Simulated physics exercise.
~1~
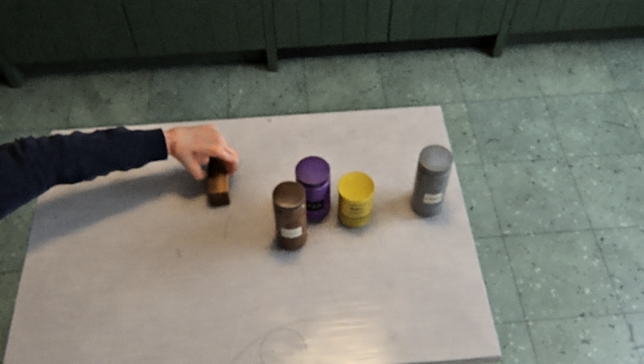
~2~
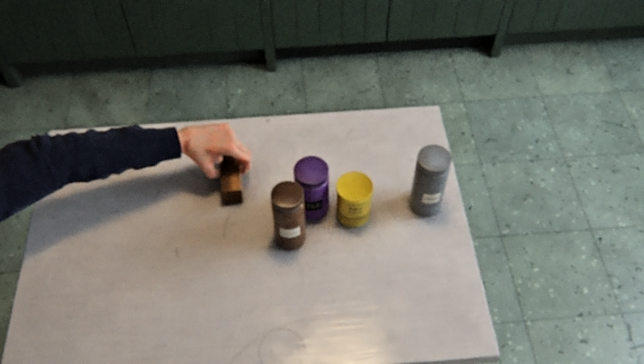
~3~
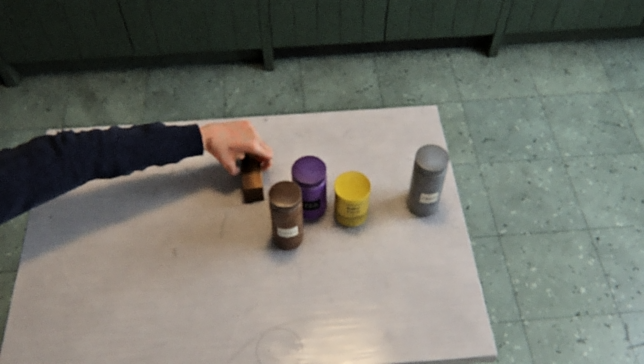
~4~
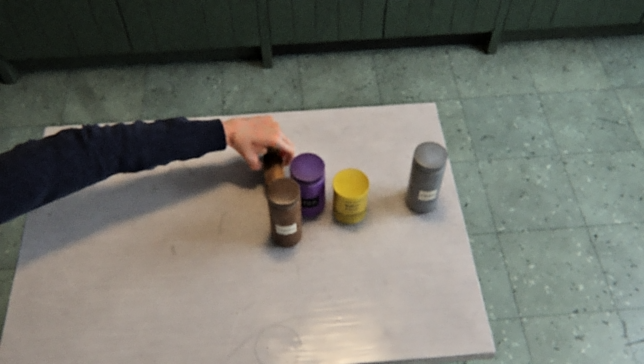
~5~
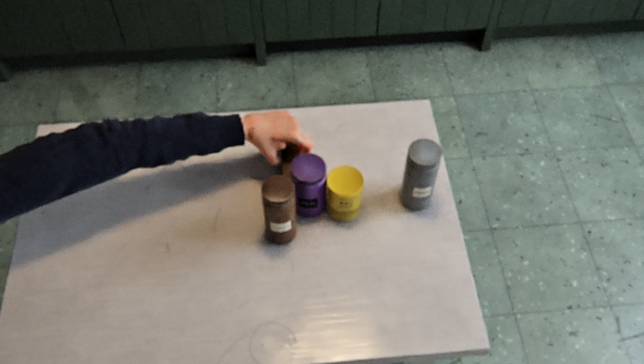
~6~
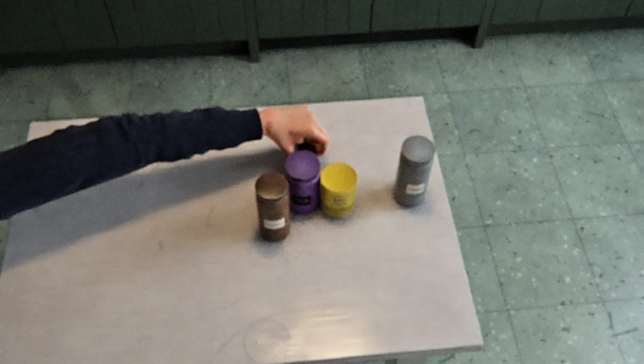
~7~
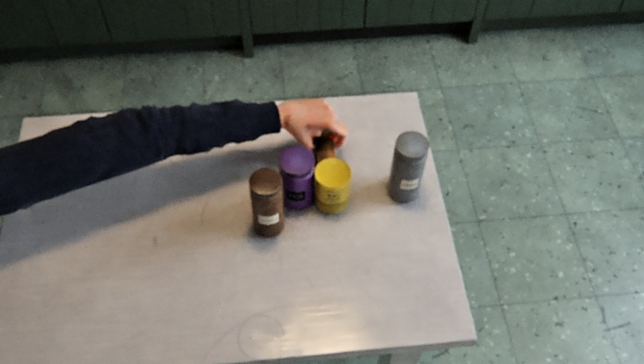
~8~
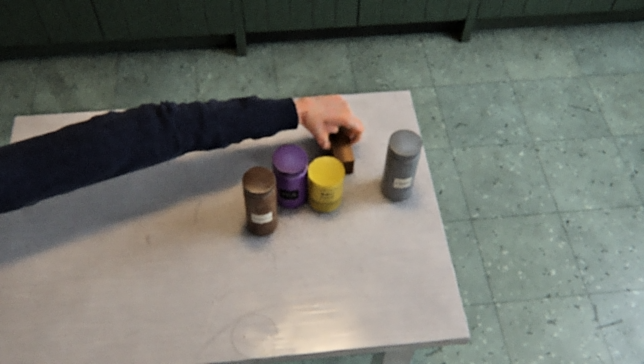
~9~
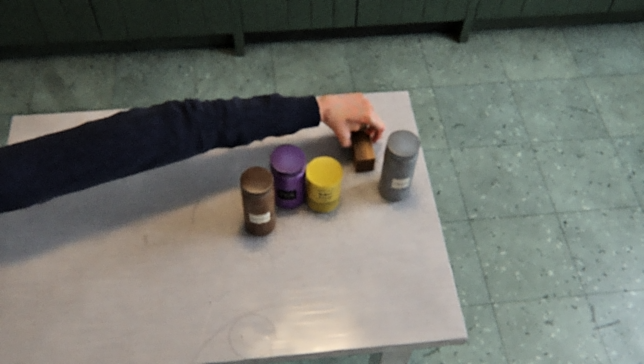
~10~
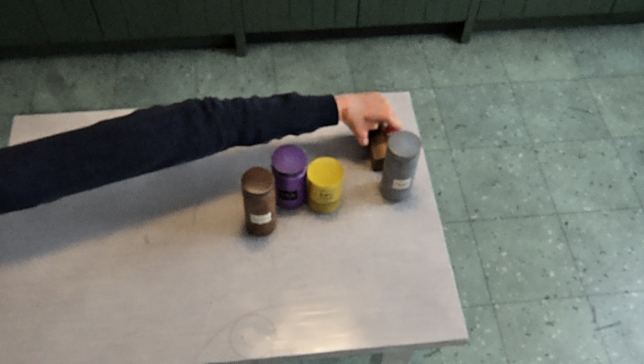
To begin with, a hand in a dark sleeve holds a small wooden block on the left side of a pale table, where a brown jar, a purple jar, a yellow tin and a grey jar stand. The hand slides the block slowly to the right, toward the group. It passes behind the brown jar and then behind the purple jar, which partly hide the block. The block comes back into view beyond the yellow tin and continues toward the grey jar. It ends partly behind the grey jar, still held, with all four containers upright in their places.
